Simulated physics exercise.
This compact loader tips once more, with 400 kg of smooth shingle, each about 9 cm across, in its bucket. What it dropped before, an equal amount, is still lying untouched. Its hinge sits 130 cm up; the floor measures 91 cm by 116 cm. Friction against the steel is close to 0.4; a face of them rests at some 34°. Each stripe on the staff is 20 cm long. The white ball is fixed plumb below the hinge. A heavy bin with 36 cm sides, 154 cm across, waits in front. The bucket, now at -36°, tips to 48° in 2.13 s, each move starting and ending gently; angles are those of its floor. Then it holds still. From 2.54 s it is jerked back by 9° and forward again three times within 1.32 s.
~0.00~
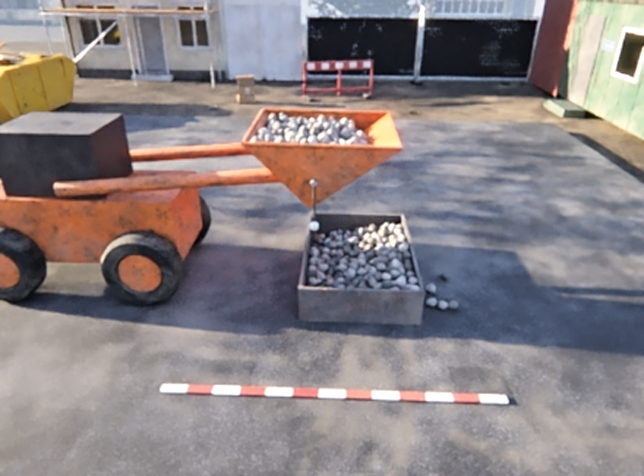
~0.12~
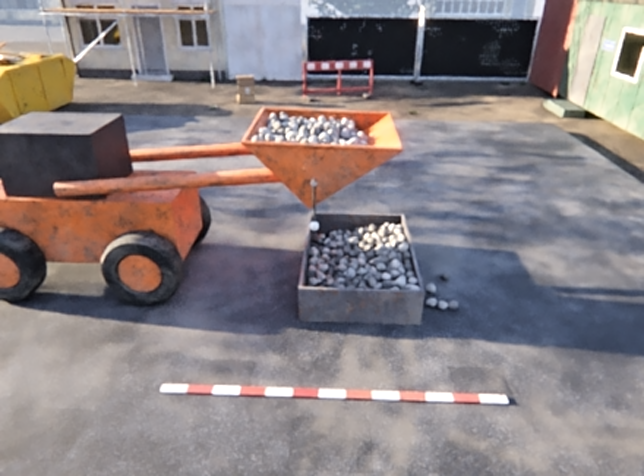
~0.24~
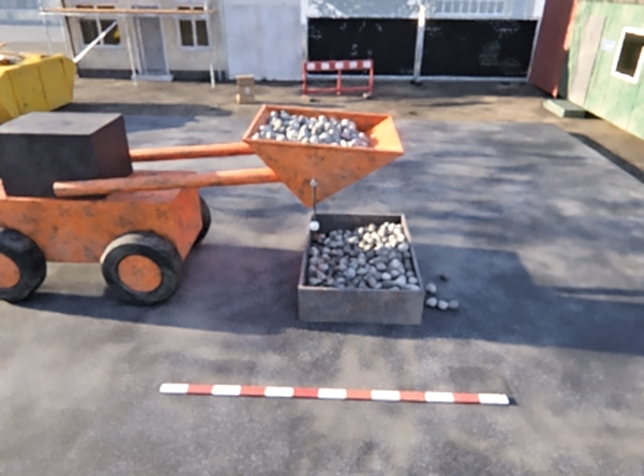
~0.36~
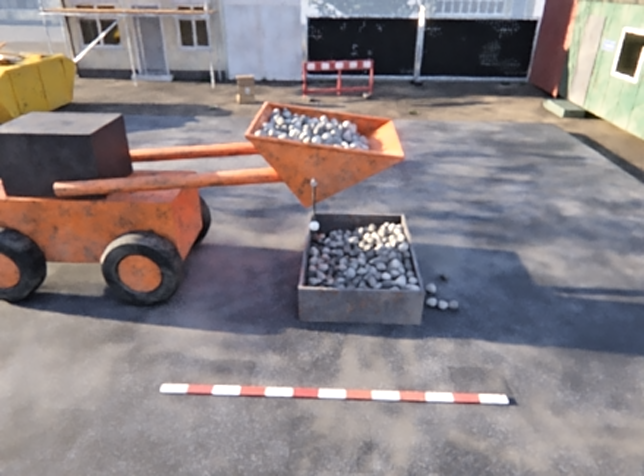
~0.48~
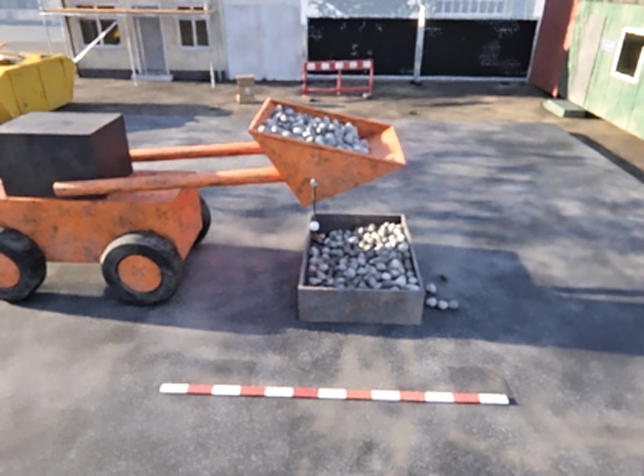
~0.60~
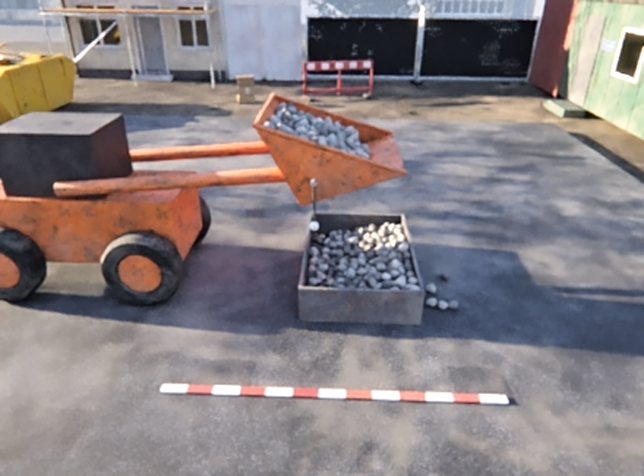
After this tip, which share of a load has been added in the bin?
Some 72 per cent is added.
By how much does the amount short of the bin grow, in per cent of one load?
Some 0 per cent of a load.
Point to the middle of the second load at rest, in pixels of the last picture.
Around (384, 255).
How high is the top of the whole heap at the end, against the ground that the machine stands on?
Some 54 cm above that level.
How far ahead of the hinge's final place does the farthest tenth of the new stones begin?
Roughly 150 cm ahead of it.
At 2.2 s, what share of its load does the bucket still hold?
About 0 per cent.
After 1.6 s the floor is at 35°; in per cent of one load, 76 in the bucket, 123 in the bin, 1 beside or beyond the bin; the foremost stones are at (428, 271).
After 2.2 s the floor is at 48°; in per cent of one load, 0 in the bucket, 175 in the bin, 25 beside or beyond the bin; the foremost stones are at (496, 286).
After 4.3 s the floor is at 48°; in per cent of one load, 0 in the bucket, 171 in the bin, 29 beside or beyond the bin; the foremost stones are at (558, 283).
After 7.1 s the floor is at 48°; in per cent of one load, 0 in the bucket, 171 in the bin, 29 beside or beyond the bin; the foremost stones are at (558, 283). Net gain in the bin, 72.
